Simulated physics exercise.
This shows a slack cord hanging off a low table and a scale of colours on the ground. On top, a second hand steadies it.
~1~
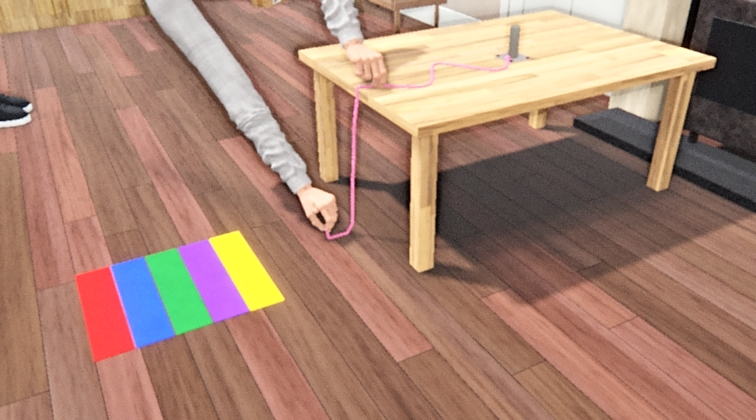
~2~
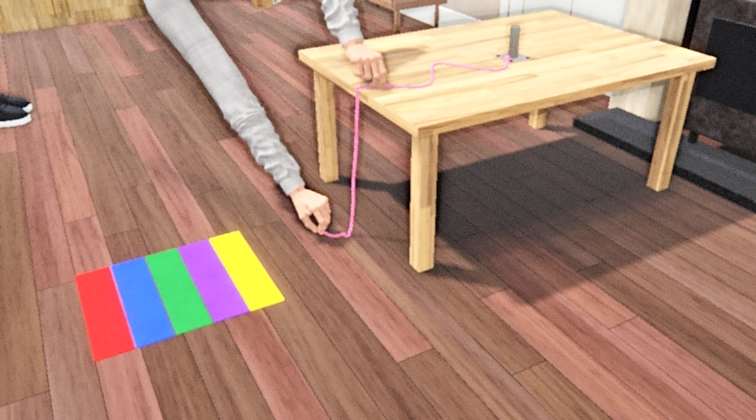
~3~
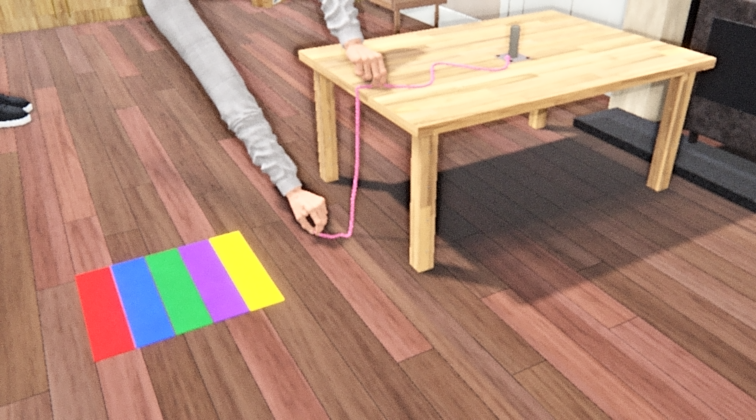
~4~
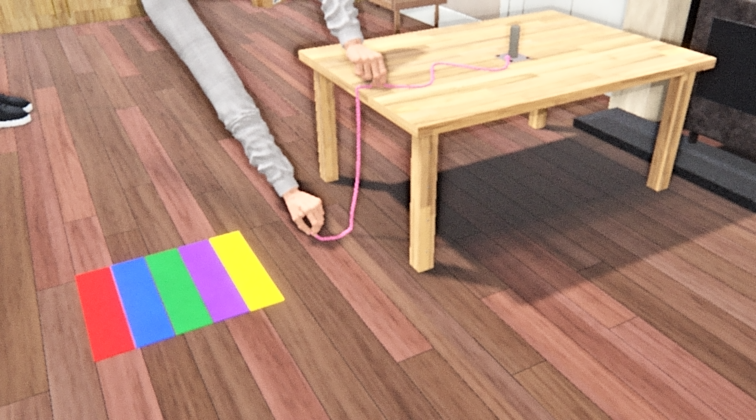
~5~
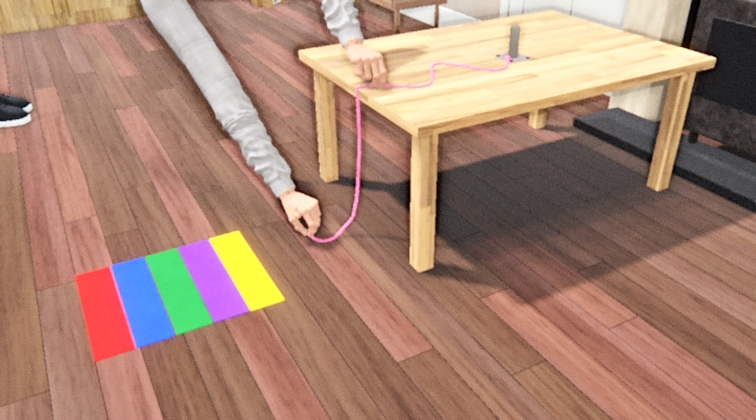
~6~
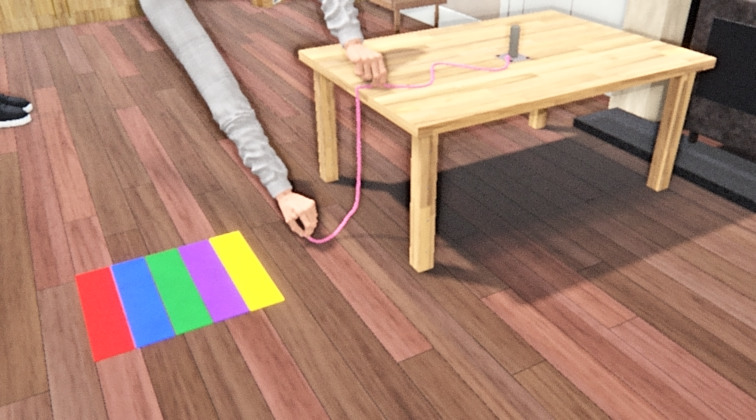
A hand holding the end of a pink cord near the floor moved slightly left toward a striped colour mat, while another hand kept still on the wooden table where the rest of the cord lay.
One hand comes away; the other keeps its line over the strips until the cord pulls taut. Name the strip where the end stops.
Blue.
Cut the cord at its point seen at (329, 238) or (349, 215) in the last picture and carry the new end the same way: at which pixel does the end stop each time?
Pixel positions, in order: (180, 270), (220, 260).
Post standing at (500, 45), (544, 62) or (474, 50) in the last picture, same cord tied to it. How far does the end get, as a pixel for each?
Try by try: (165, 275), (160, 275) and (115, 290).
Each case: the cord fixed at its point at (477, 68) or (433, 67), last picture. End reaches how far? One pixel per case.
About (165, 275) and (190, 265).
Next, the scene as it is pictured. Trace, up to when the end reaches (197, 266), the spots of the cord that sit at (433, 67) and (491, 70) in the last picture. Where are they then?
About (405, 76) for the first point; the other lies about (464, 65).
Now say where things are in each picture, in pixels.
In the first picture, end (326, 229); yellow (259, 291); purple (224, 302); green (188, 313); blue (150, 325); red (110, 338).
In the second picture, end (319, 231); cord through (506, 67) (445, 64) (431, 83) (363, 88) (356, 151) (353, 214).
In the third picture, end (315, 232).
In the fourth picture, end (312, 233); cord through (506, 67) (445, 64) (431, 83) (363, 88) (359, 151) (352, 214).
In the fifth picture, end (308, 234).
In the sixth picture, end (305, 235); cord through (506, 67) (445, 64) (431, 83) (363, 88) (359, 151) (352, 213).
Early on, end near (197, 266); over purple.
Midway, end near (161, 276); over green.
At the end of the slack, end near (138, 283); over blue. It gets as far as the blue strip.
